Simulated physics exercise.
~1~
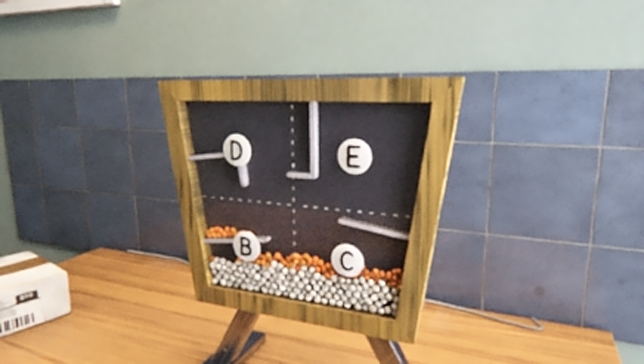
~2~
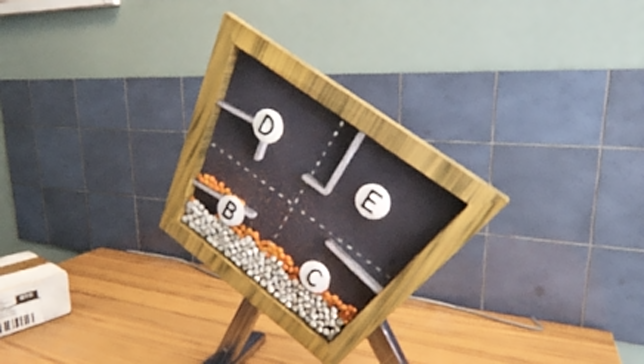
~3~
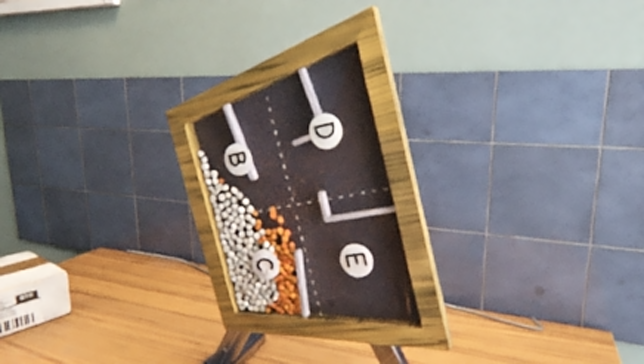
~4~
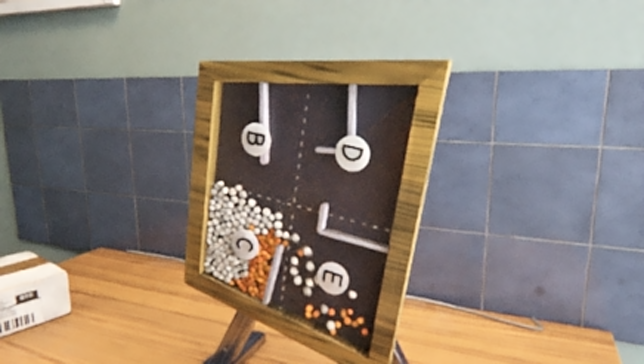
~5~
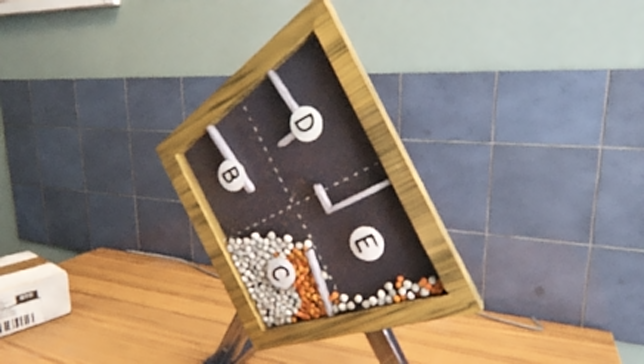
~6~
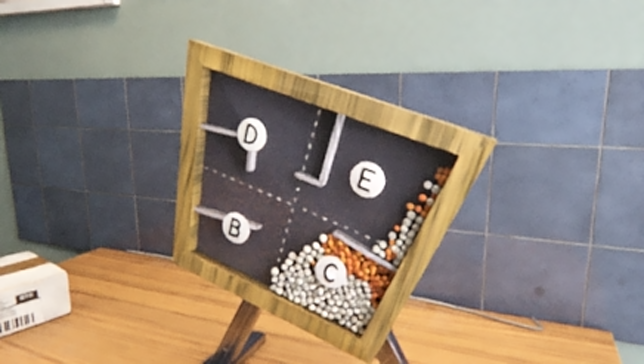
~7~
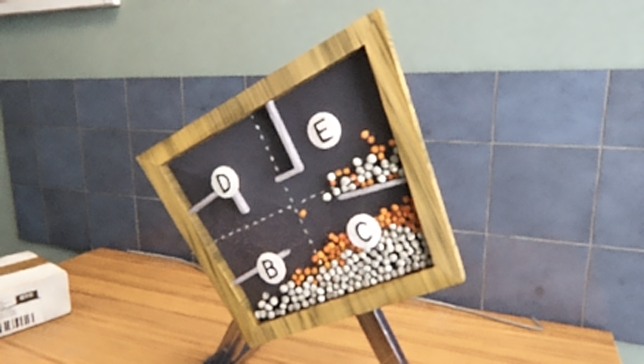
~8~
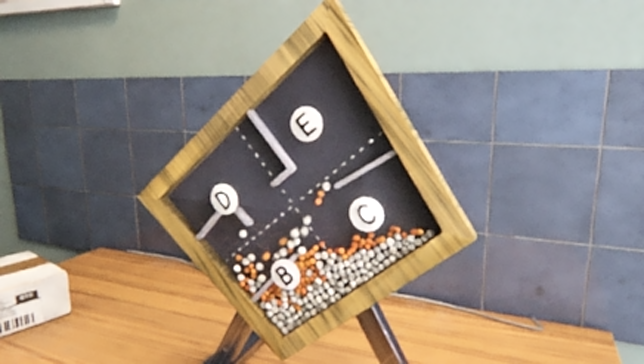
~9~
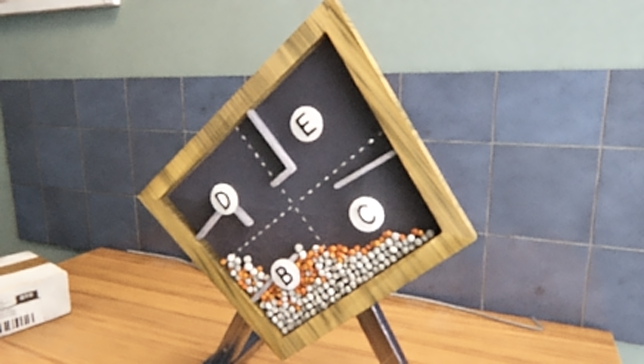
A square wooden-framed shadow box stands on a stand on a wooden table, seen from a fixed camera, with blue tiles behind and a white box at the left. Its dark face carries round labels B, C, D and E, pale bars and dashed lines, with white and smaller orange balls along the bottom. The case turns clockwise past a quarter turn, and the balls pile around C, some spilling into E. It swings back the other way, carrying balls up the right side, then tips anticlockwise. They pour down towards B and settle along the lower edges, mostly around B, the rest by C.
